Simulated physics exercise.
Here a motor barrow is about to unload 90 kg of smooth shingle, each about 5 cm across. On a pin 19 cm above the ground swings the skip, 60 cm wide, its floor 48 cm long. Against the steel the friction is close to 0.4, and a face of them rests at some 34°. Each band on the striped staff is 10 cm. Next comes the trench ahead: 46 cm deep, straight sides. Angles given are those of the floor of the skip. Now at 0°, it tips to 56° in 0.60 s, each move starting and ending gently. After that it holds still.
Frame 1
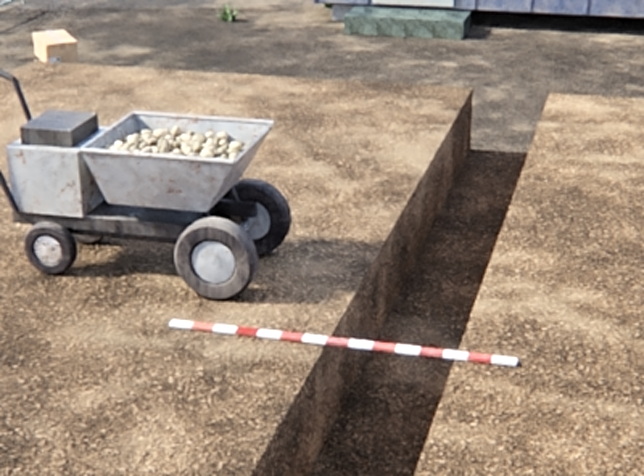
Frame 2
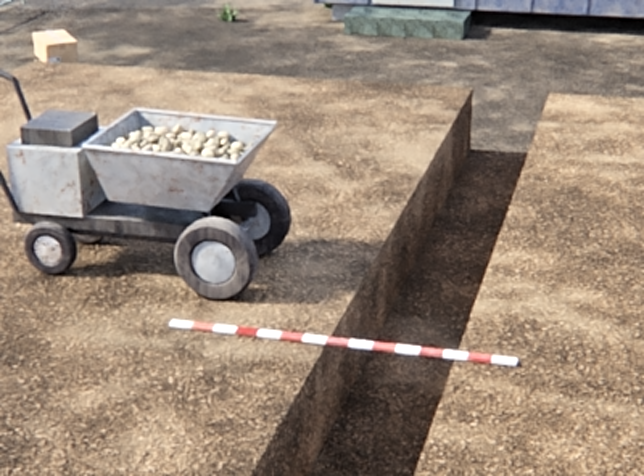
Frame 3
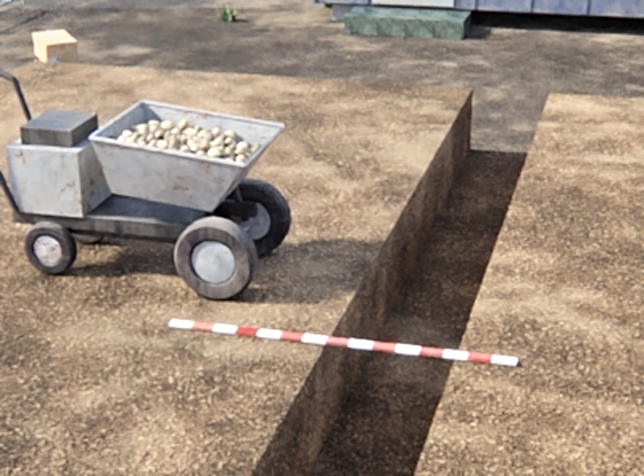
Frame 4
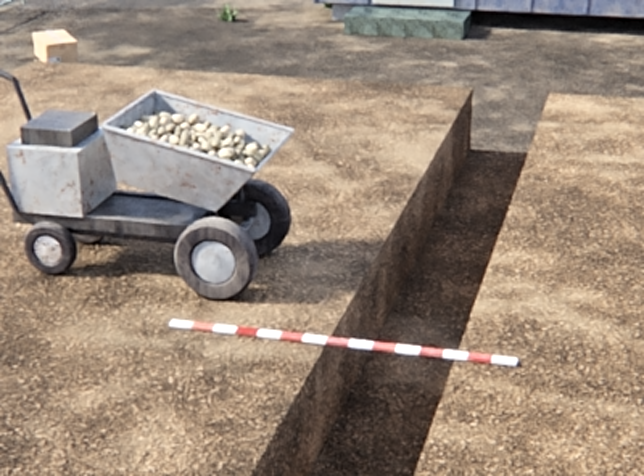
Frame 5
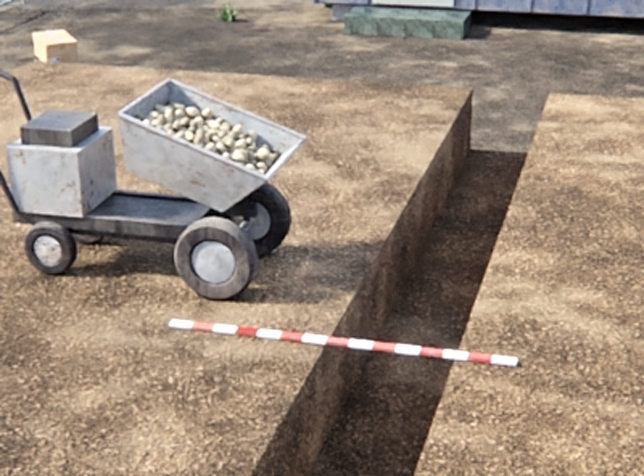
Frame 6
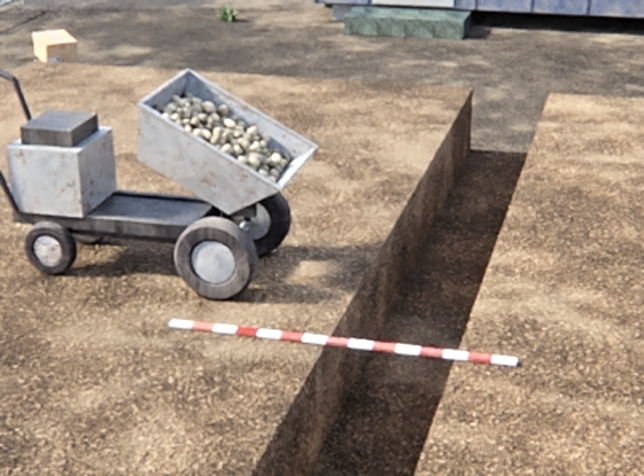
A small grey motor barrow stands beside a trench as its stone-filled skip tilts rightward.
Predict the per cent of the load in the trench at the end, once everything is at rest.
Near 51 per cent.
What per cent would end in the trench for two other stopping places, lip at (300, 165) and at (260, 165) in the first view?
45 %, then 55 %.
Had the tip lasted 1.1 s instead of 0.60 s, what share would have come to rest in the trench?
Trench share: Approx. 45%.
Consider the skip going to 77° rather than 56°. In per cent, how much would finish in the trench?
Roughly 100 percent.
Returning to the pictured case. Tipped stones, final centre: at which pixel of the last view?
Centre estimate: Around (429, 379).
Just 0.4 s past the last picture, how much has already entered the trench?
Some 5 per cent of the load by that point.
Then, 0.1 s after the last picture the floor is at 47°, 100 % in the skip; the foremost stones are at (297, 193).
Then, 0.4 s after the last picture the floor is at 56°, 92 % in the skip, 5 % short of the trench, 3 % in the trench; the foremost stones are at (363, 247).
Then, 0.7 s after the last picture the floor is at 56°, 57 % in the skip, 5 % short of the trench, 38 % in the trench; the foremost stones are at (466, 381).
Then, 2.7 s after the last picture the floor is at 56°, 44 % in the skip, 5 % short of the trench, 51 % in the trench; the foremost stones are at (480, 372).
